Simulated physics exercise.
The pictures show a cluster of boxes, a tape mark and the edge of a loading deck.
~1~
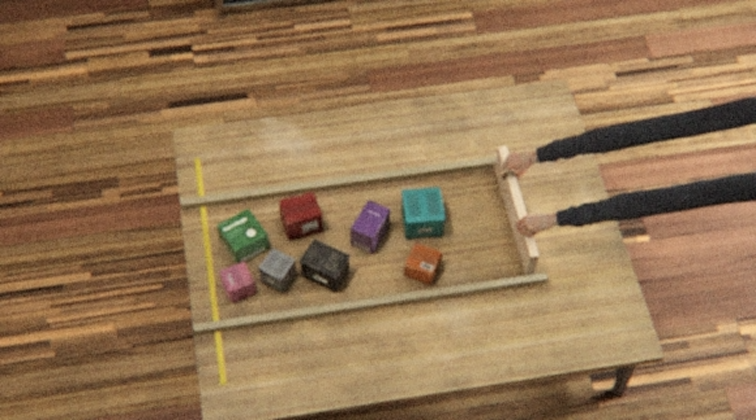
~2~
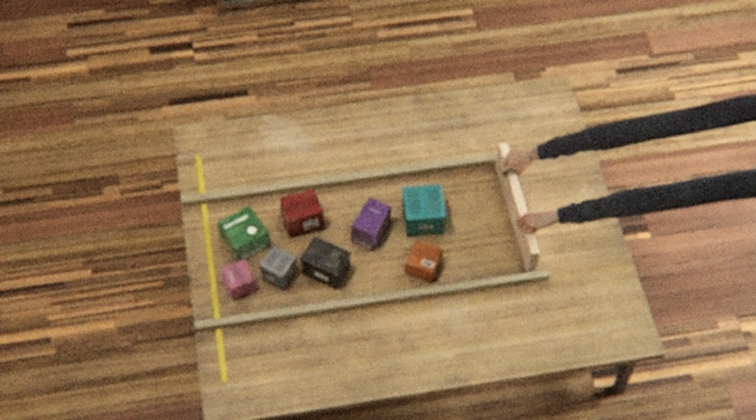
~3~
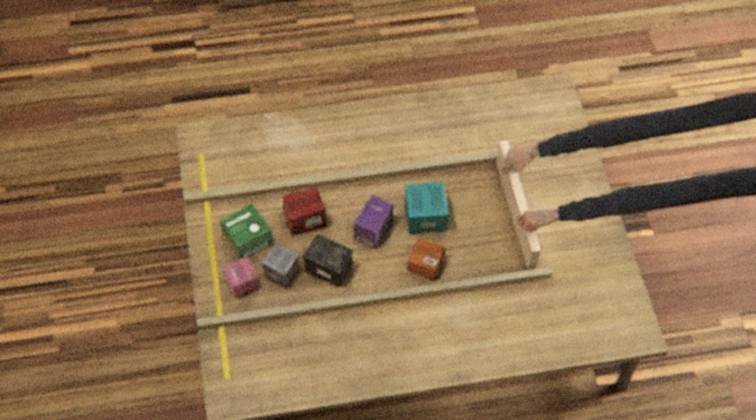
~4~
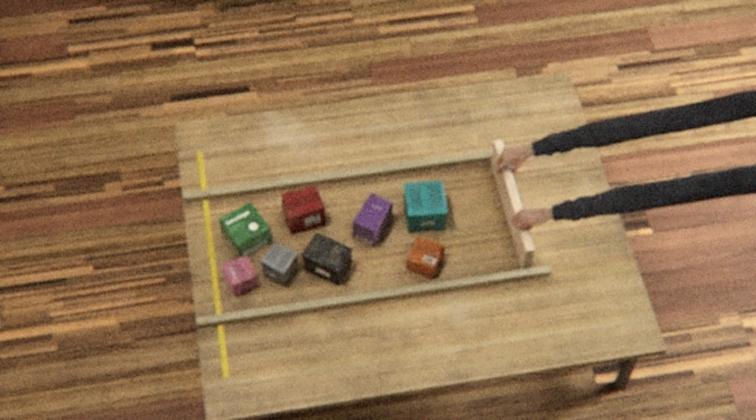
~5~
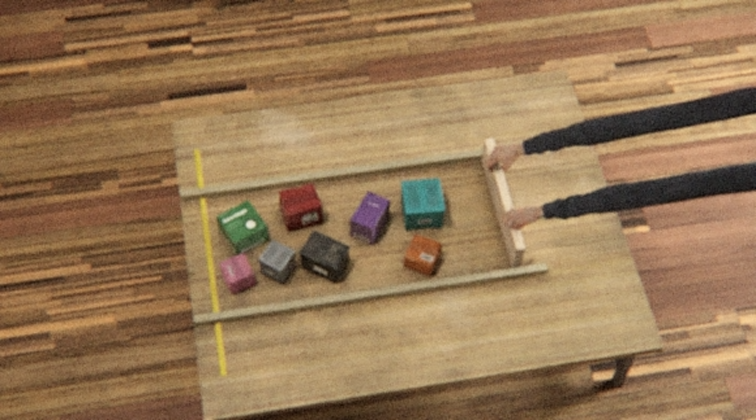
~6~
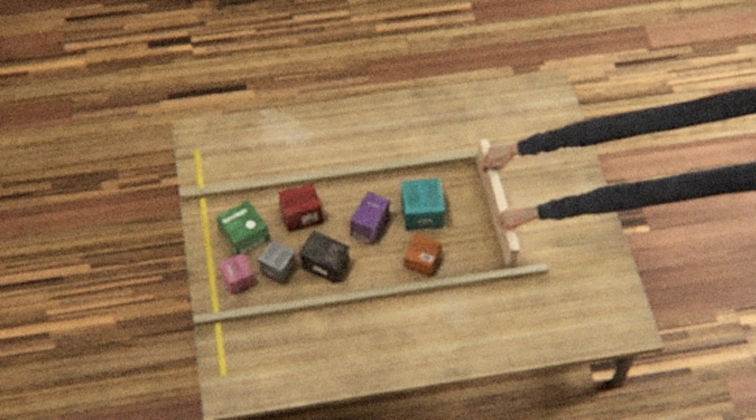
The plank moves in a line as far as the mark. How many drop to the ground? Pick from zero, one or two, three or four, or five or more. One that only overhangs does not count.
Outcome: The number that fall off is five or more.
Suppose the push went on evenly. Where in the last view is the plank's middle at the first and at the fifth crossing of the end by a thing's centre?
At (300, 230) for the first, at (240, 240) for the fifth.
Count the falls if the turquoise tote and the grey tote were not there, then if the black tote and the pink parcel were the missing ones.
First 3, then 3.
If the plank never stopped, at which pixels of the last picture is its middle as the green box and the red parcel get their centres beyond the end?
At (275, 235) for the green box; at (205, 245) for the red parcel.
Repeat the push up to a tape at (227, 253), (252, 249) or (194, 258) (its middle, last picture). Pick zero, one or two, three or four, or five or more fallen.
In that order: Five or over; three or four; five or more.
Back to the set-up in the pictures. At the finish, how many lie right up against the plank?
3 of them.
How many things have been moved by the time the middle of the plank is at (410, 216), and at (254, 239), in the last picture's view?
By then 3, and 8.
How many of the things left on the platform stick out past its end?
It comes to 3.
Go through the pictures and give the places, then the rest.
Pink parcel (238, 282); green box (243, 237); grey tote (278, 271); plank (516, 210); tape (210, 264), in the first frame.
Green box (244, 234); purple box (371, 224), in the second frame.
Grey tote (281, 266); plank (517, 205), in the third frame.
Pink parcel (240, 276); orange box (425, 257), in the fourth frame.
Green box (243, 228); black tote (325, 257), in the fifth frame.
Pink parcel (238, 274); green box (243, 228); grey tote (277, 263); plank (497, 204); tape (209, 256), in the sixth frame.
Soon after, none off yet; pink parcel at rest near (238, 274); green box at rest near (243, 228); grey tote at rest near (277, 263).
Then, none off yet; pink parcel moved a little near (228, 276); green box moved a little near (235, 230); grey tote moved about its own width near (257, 264).
Further on, one off so far; pink parcel on the ground near (159, 329); green box moved well along near (179, 233); grey tote moved well along near (185, 272).
At rest, the number that fall off is five or more; fallen, purple box, black tote, grey tote, green box and pink parcel.
